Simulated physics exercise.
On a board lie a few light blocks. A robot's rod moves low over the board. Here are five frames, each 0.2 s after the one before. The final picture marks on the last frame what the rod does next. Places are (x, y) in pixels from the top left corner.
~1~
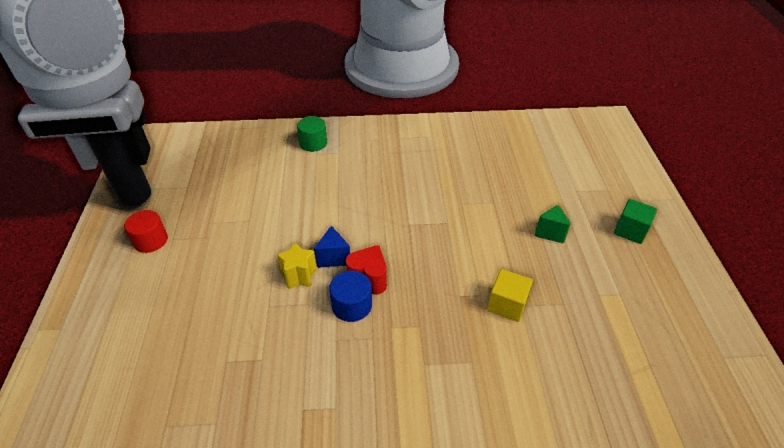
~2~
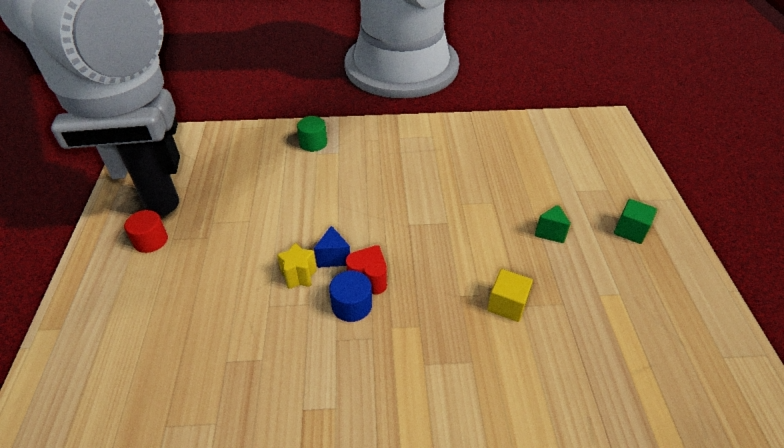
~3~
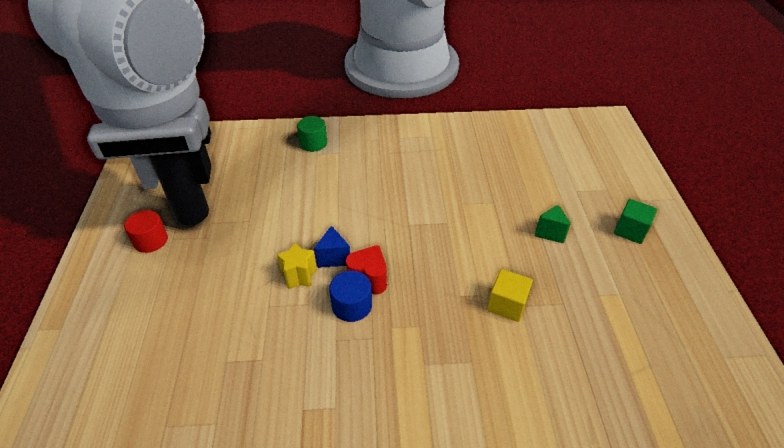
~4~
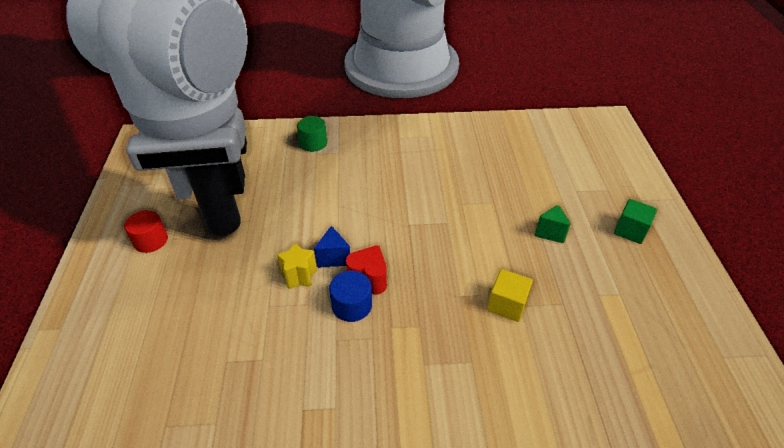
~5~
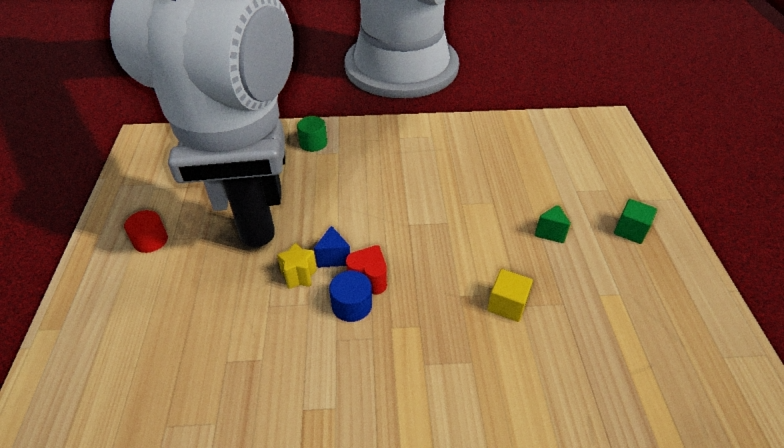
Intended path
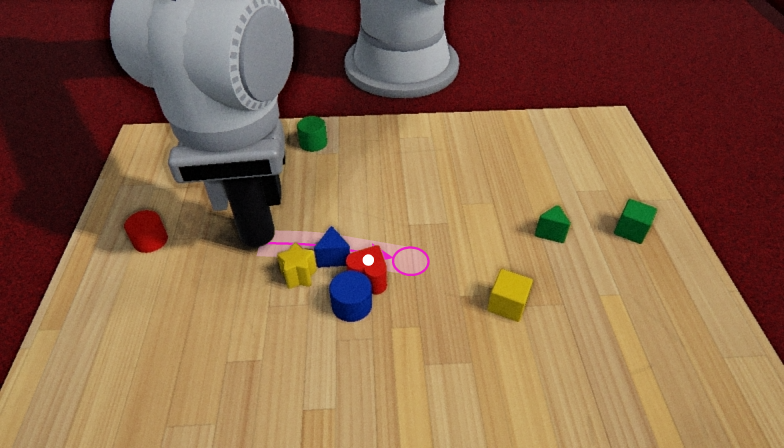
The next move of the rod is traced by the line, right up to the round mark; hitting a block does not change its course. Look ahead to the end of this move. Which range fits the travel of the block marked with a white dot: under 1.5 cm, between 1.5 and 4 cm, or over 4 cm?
Shift of 1.5 to 4 cm.
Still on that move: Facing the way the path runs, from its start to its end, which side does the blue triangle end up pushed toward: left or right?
Goes right.
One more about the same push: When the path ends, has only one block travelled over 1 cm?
No, it doesn't check out.
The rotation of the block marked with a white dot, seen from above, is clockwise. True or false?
Verdict: False.
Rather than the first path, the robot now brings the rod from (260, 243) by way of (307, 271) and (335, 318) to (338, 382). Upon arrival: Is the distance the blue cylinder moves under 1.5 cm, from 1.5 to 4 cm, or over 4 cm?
The blue cylinder ends up a moderate distance away, 1.5 to 4 cm.
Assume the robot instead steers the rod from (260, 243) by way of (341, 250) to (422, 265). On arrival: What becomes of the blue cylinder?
By the end it is where it was.
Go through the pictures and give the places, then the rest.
Lower end of the rod (136, 197), tops of blocks, yellow star block (295, 256), blue triangle (332, 239), red heart (368, 260), in the first frame.
Rod (163, 205), blocks as before, in the second frame.
Rod (193, 215), blocks as before, in the third frame.
Rod (224, 225), blocks as before, in the fourth frame.
Rod (258, 236), yellow star block (295, 256), blue triangle (332, 239), red heart (368, 260), in the fifth frame.
The drawn path runs from (260, 243) over (335, 248) to (411, 261); the dot is on the red heart.
On the path given first. One third of the way, rod (310, 238); nothing pushed yet.
Two thirds of the way, rod (360, 245); blue triangle (366, 255), turned 65° clockwise; red heart (388, 270), turned 30° anticlockwise.
At the end, rod (411, 254); yellow star block not moved; blue triangle (367, 258), turned 75° clockwise; red heart (389, 270), turned 30° anticlockwise.
